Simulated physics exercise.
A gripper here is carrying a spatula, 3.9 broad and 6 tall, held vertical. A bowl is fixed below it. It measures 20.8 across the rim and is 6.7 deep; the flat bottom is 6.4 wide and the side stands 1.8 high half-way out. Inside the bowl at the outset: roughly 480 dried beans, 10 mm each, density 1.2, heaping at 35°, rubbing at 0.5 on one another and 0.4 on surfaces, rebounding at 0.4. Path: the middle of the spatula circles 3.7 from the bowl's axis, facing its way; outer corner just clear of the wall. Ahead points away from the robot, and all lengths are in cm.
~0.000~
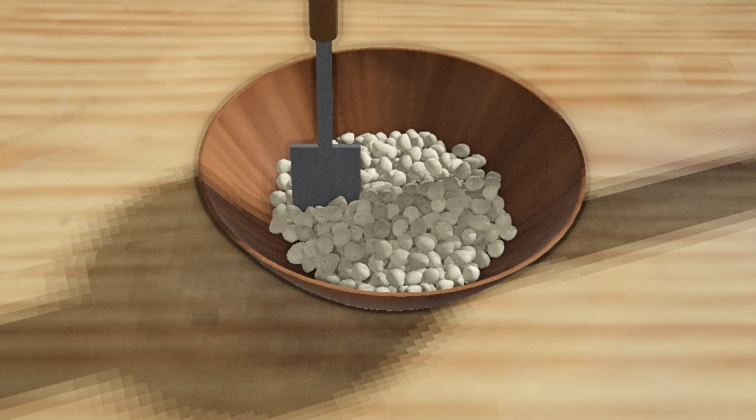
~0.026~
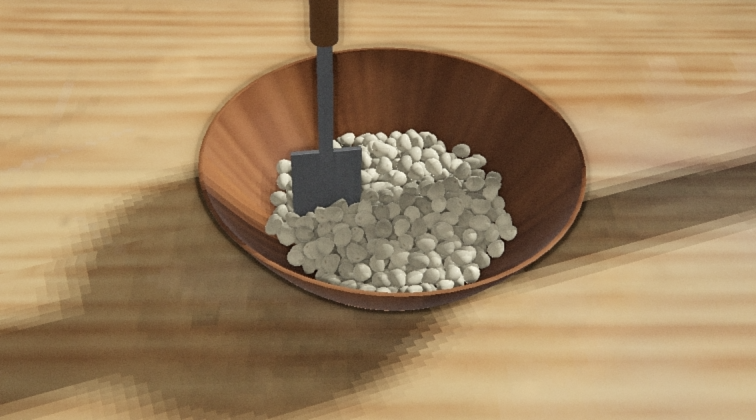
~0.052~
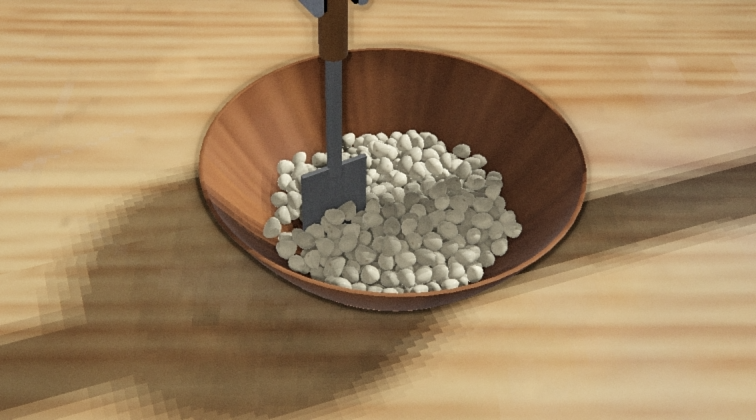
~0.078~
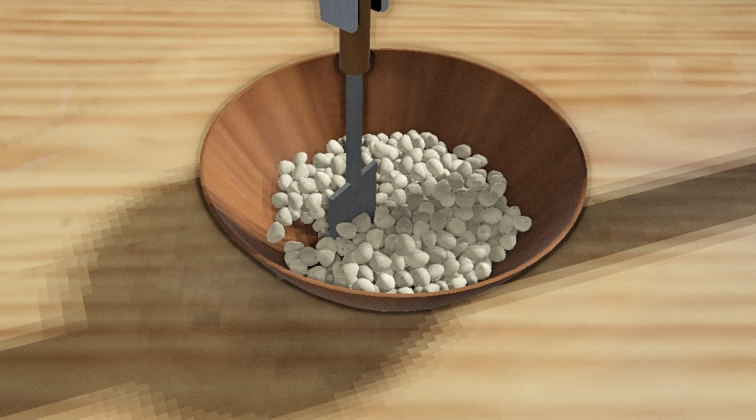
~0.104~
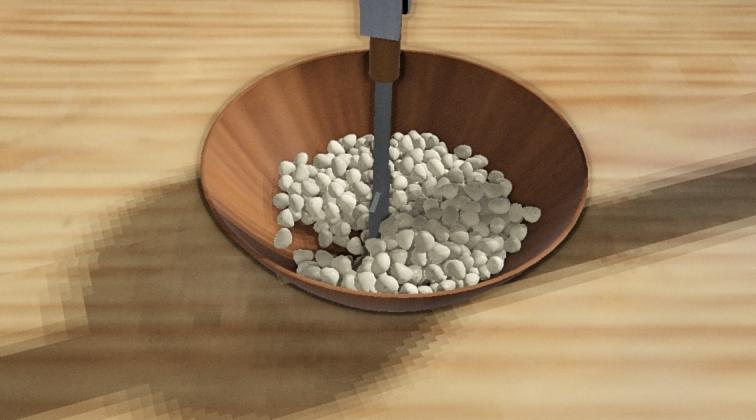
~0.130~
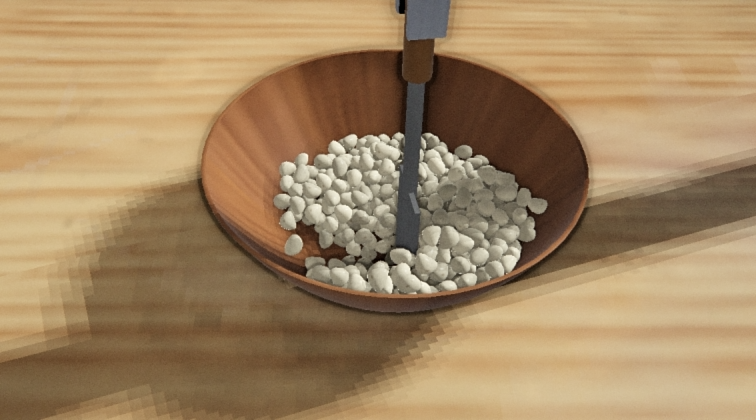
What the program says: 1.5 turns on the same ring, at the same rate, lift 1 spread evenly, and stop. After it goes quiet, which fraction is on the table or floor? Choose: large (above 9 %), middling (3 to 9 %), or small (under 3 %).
Middling.
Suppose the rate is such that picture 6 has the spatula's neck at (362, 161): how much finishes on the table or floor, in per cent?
Around 0 in a hundred.
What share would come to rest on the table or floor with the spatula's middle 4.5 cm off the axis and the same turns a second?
Roughly 15 percent, I'd expect.
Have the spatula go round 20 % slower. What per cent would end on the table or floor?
0 %.
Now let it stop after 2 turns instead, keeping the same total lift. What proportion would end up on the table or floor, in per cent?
It would be around 10 percent.
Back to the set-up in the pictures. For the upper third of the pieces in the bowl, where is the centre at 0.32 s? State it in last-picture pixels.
The top third is centred near (407, 108) in the last picture.
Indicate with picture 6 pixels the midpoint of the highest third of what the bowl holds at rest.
The centre is near pixel (399, 184).
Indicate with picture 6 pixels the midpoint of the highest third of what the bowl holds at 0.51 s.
In the last picture it sits around (342, 206).
By 0.32 s, 268° round, highest piece 9 above the table; 472 in the bowl, 1 on the table or floor, 8 in flight or on the tool.
By 0.51 s, 77° round, highest piece 7 above the table; 457 in the bowl, 21 on the table or floor, 3 in flight or on the tool.
By 0.80 s, 180° round, highest piece 6 above the table; 456 in the bowl, 25 on the table or floor.
By 1.50 s, 180° round, highest piece 6 above the table; 456 in the bowl, 25 on the table or floor.
Final count, 456 in the bowl, 25 on the table or floor. That is 5 % on the table or floor.
